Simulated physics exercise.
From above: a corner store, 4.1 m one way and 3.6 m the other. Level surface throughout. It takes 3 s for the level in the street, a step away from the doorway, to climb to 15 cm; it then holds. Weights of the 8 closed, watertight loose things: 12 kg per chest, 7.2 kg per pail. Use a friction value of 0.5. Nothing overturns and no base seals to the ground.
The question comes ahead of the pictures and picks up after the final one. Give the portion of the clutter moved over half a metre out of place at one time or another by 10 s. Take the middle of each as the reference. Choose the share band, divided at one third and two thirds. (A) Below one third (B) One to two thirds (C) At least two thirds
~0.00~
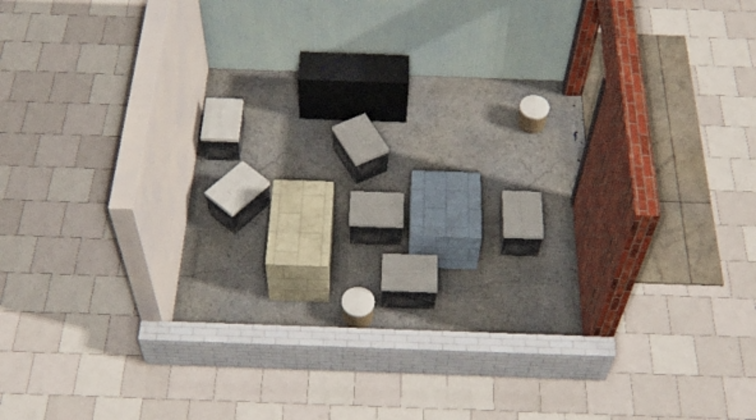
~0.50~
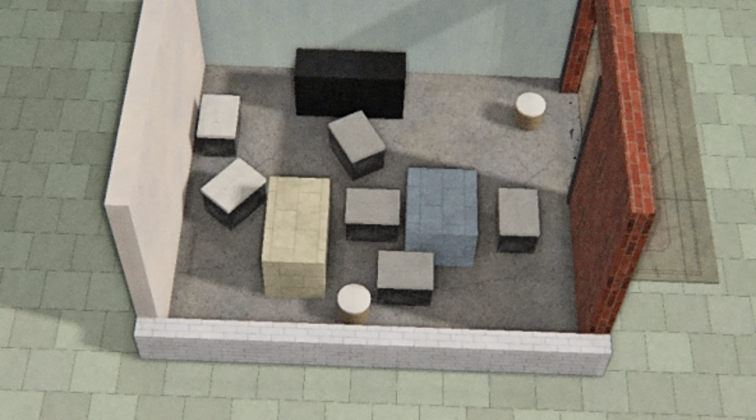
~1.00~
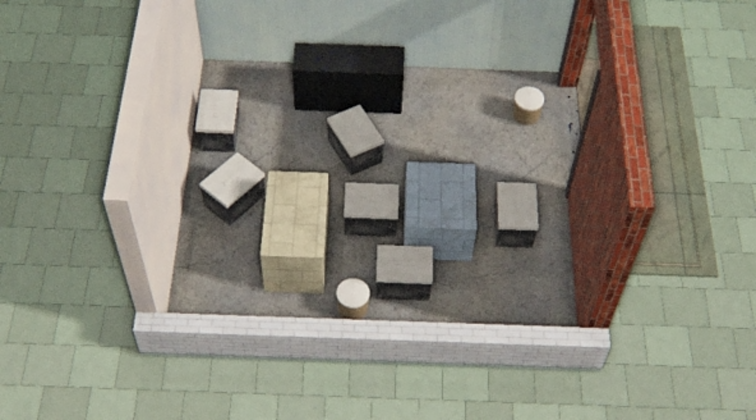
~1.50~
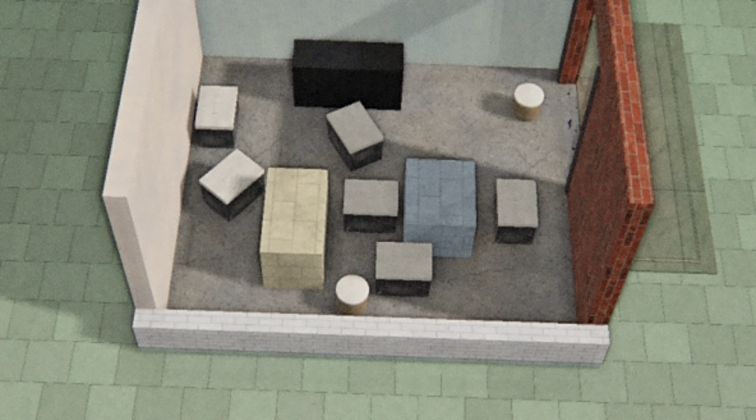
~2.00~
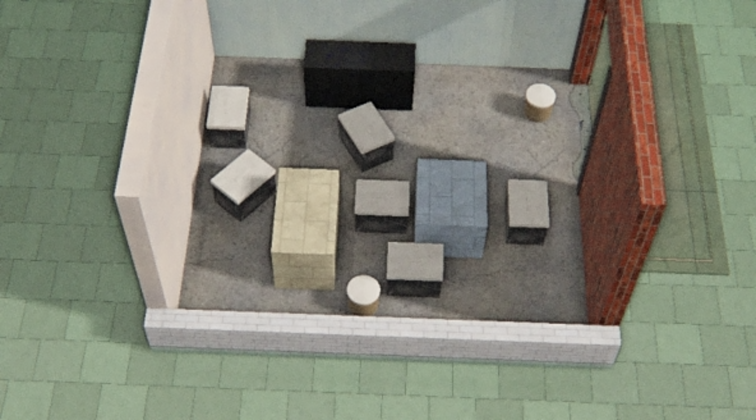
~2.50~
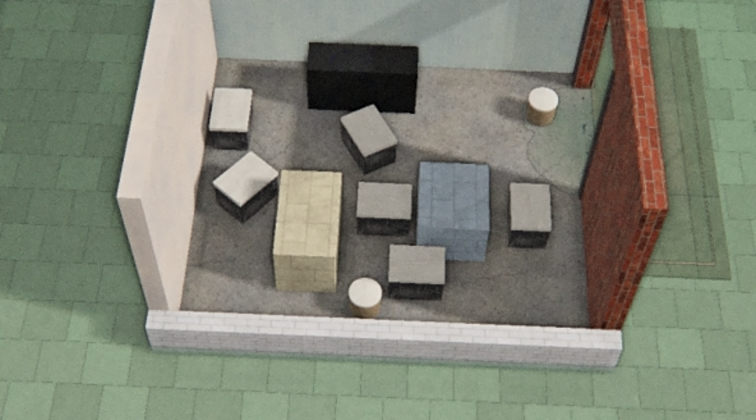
Option B: One to two thirds.
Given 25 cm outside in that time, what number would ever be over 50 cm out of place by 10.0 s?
Under that setup the answer is 6.
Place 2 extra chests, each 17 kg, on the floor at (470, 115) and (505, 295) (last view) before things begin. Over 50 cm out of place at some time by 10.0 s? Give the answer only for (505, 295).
Here it's not far enough.
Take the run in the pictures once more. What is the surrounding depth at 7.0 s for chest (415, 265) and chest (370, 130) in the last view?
About 0 and 7 cm.
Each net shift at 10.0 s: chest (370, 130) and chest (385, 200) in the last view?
120 cm and 10 cm respectively.
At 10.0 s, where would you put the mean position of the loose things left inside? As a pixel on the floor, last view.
Roughly at (355, 200).
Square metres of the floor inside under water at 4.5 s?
I'd estimate close to 4.5 m2.
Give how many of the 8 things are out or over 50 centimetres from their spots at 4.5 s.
That would be 1.
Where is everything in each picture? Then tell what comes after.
In the first picture, a chest at (222, 118), on the bottom; a pail at (535, 107), on the bottom; 0.0 m2 under water; 0 of 8 have shifted.
In the second picture, a chest at (218, 115) rests on the ground; a pail at (531, 104) rests on the ground; 0.0 m2 under water; 0 of 8 have shifted.
In the third picture, a chest at (217, 110), on the bottom; a pail at (530, 98) rests on the ground; 0.0 m2 under water; 0 of 8 have shifted.
In the fourth picture, a chest at (216, 106) rests on the ground; a pail at (529, 95), on the bottom; water covers 0.0 m2; 0 of 8 have shifted.
In the fifth picture, a chest at (228, 106), on the bottom; a pail at (541, 95), on the bottom; 0.0 m2 under water; 0 of 8 have shifted.
In the sixth picture, a chest at (231, 108) rests on the ground; a pail at (544, 99) rests on the ground; 0.5 m2 under water; 0 of 8 have shifted.
After 3.5 s 0 of 8 are over 50 cm from their spots; 0 afloat.
After 4.5 s 1 of 8 are over 50 cm from their spots; 0 afloat.
After 7.0 s 2 of 8 are over 50 cm from their spots; 2 afloat.
After 10.0 s 3 of 8 are over 50 cm from their spots, and 3 have been at some point; 4 afloat.
